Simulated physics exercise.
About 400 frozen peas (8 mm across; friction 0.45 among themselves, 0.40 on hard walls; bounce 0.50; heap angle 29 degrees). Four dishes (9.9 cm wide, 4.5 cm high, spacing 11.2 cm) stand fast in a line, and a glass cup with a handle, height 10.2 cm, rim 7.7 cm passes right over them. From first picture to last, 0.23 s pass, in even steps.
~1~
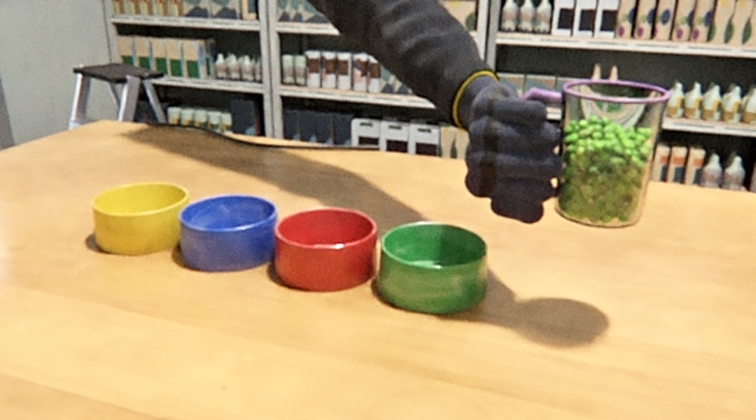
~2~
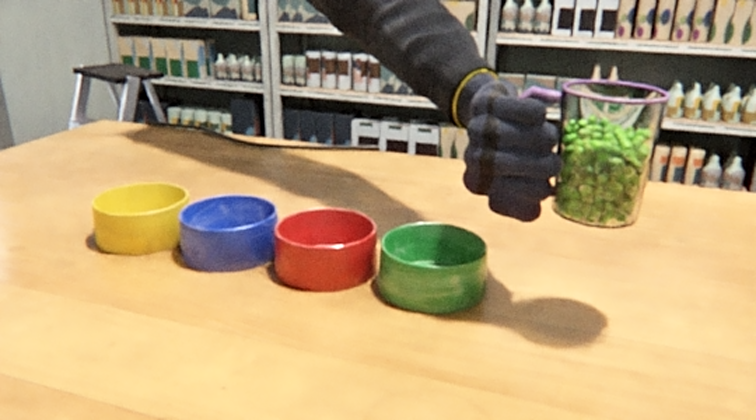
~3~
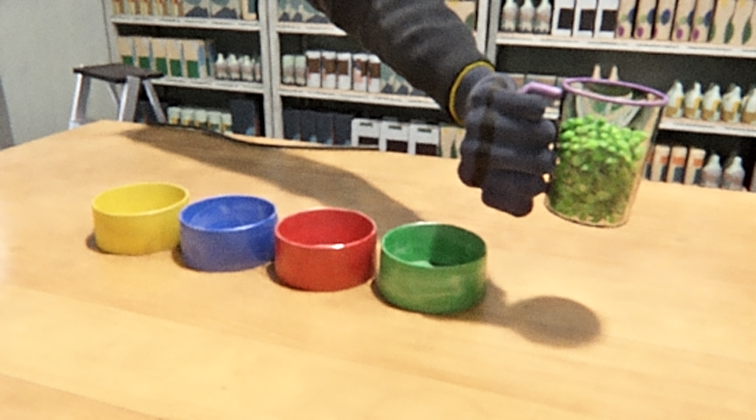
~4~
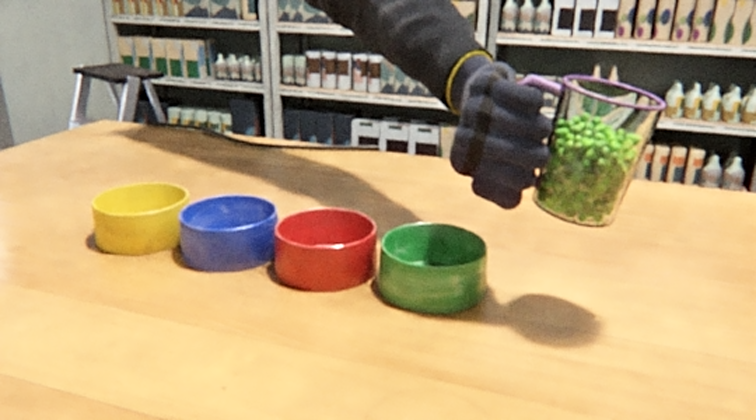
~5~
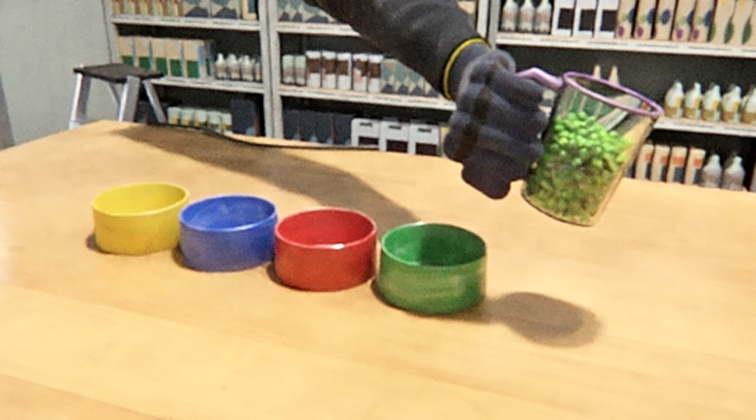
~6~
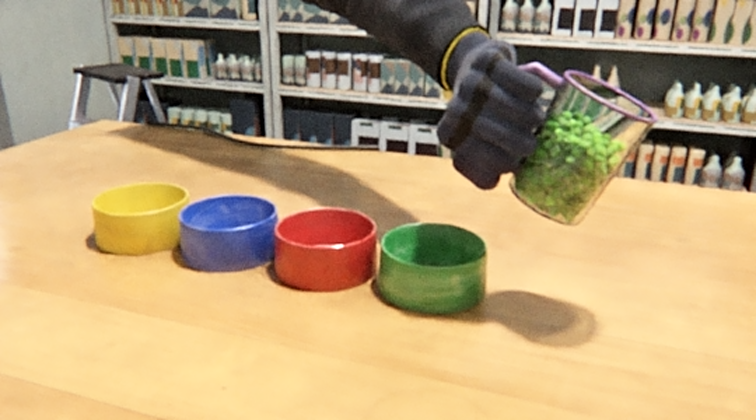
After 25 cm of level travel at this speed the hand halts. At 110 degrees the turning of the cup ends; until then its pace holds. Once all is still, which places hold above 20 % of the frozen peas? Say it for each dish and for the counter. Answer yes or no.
Red: No, blue: No, green: Yes, yellow: No, counter: Yes.
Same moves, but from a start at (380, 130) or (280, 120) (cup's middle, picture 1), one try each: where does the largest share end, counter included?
The winner: Red; blue.
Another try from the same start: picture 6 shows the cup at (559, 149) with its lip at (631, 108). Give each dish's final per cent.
Red 0, blue 0, green 90, yellow 0.
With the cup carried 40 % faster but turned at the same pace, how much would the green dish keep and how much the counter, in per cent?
Green 80, counter 20.
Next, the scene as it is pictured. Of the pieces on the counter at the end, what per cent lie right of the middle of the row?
About 100 per cent.
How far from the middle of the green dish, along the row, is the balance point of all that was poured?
Some 8 cm to the right.
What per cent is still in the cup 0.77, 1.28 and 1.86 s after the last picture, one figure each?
About 65, 5, 0.
Then, 0.77 s after the last picture, tilt 110 degrees; cup holds 65 %.
Then, 1.28 s after the last picture, tilt 110 degrees; cup holds 5 %, green 25 %.
Then, 1.86 s after the last picture, tilt 110 degrees; cup holds 0 %, green 30 %.
In the end, red 0 %, blue 0 %, green 30 %, yellow 0 %, counter 70 %.
